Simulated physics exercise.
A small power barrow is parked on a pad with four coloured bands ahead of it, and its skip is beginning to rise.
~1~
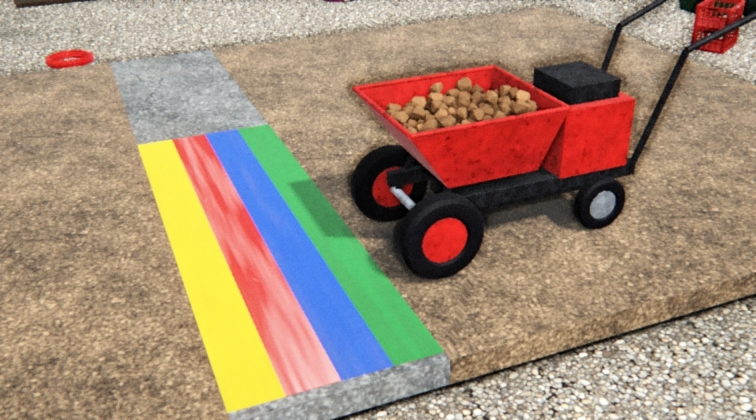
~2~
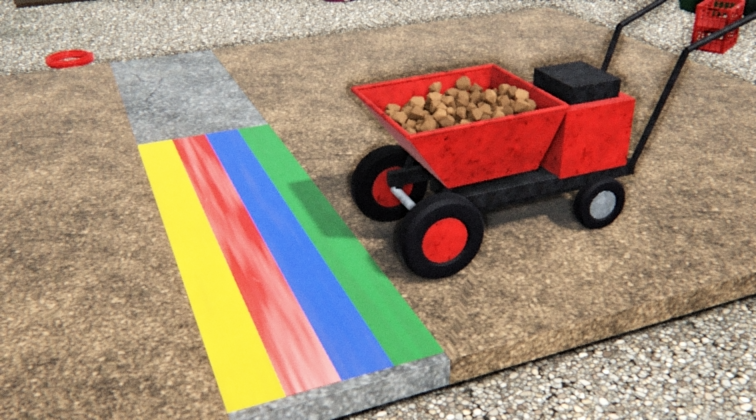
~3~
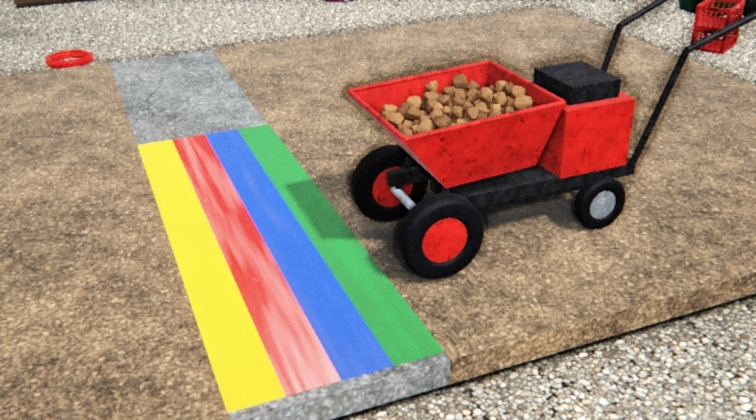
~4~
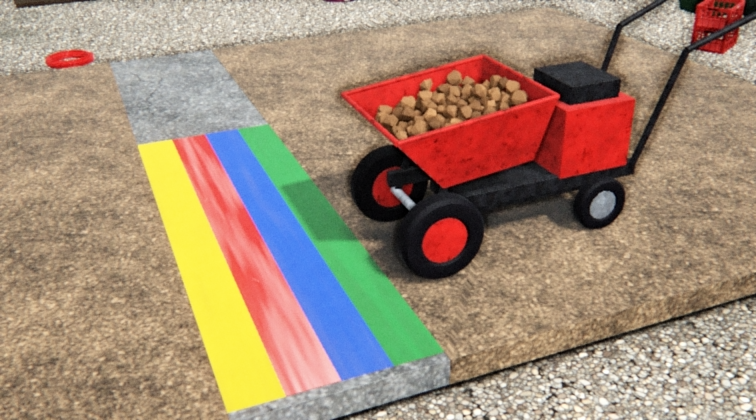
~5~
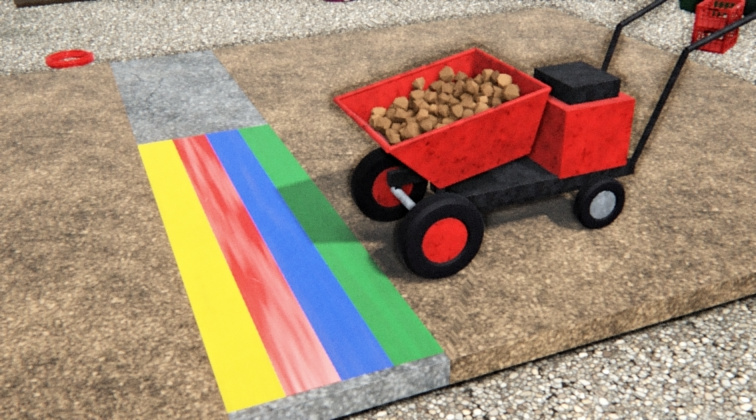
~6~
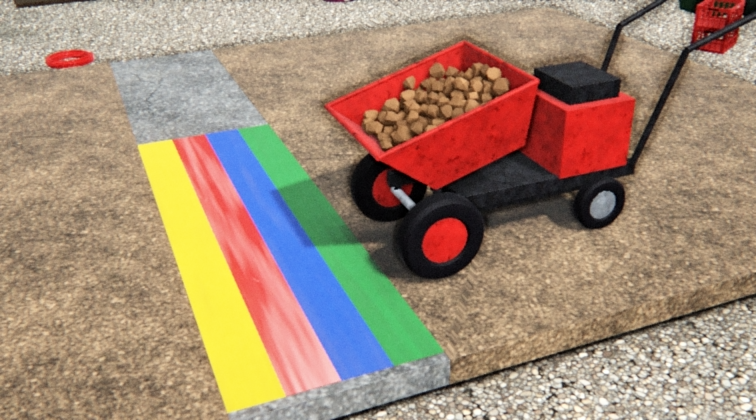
Red power barrow loaded with brown clods slowly tilting its skip forward to the left, beside yellow, red, blue and green bands.
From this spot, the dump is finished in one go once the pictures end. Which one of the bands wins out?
Red wins out.
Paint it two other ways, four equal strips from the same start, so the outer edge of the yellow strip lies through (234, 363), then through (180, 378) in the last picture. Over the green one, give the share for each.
The first gives around 0 per cent, the second around 0 per cent.
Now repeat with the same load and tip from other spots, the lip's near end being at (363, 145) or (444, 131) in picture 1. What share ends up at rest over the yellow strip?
Result: Try 1 = 40 %, try 2 = 10 %.
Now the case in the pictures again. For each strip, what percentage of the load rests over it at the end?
Green strip: 0 %, blue strip: 15 %, red strip: 35 %, yellow strip: 25 %.
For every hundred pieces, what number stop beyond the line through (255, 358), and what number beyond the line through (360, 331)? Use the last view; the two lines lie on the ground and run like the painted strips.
Around 30 per cent for the first, and 90 per cent for the second.
Soon after the last picture, skip tipped steeply; all in the skip.
A little later, skip tipped right over; most in the skip; a small part over the blue strip; about a quarter over the red strip; a stray few over the yellow strip.
Later still, skip tipped right over; a small part in the skip; a small part over the blue strip; about a third over the red strip; about a quarter over the yellow strip; a small part off the paint.
At rest, skip tipped right over; a small part in the skip; none over the green strip; a small part over the blue strip; about a third over the red strip; about a quarter over the yellow strip; a small part off the paint.
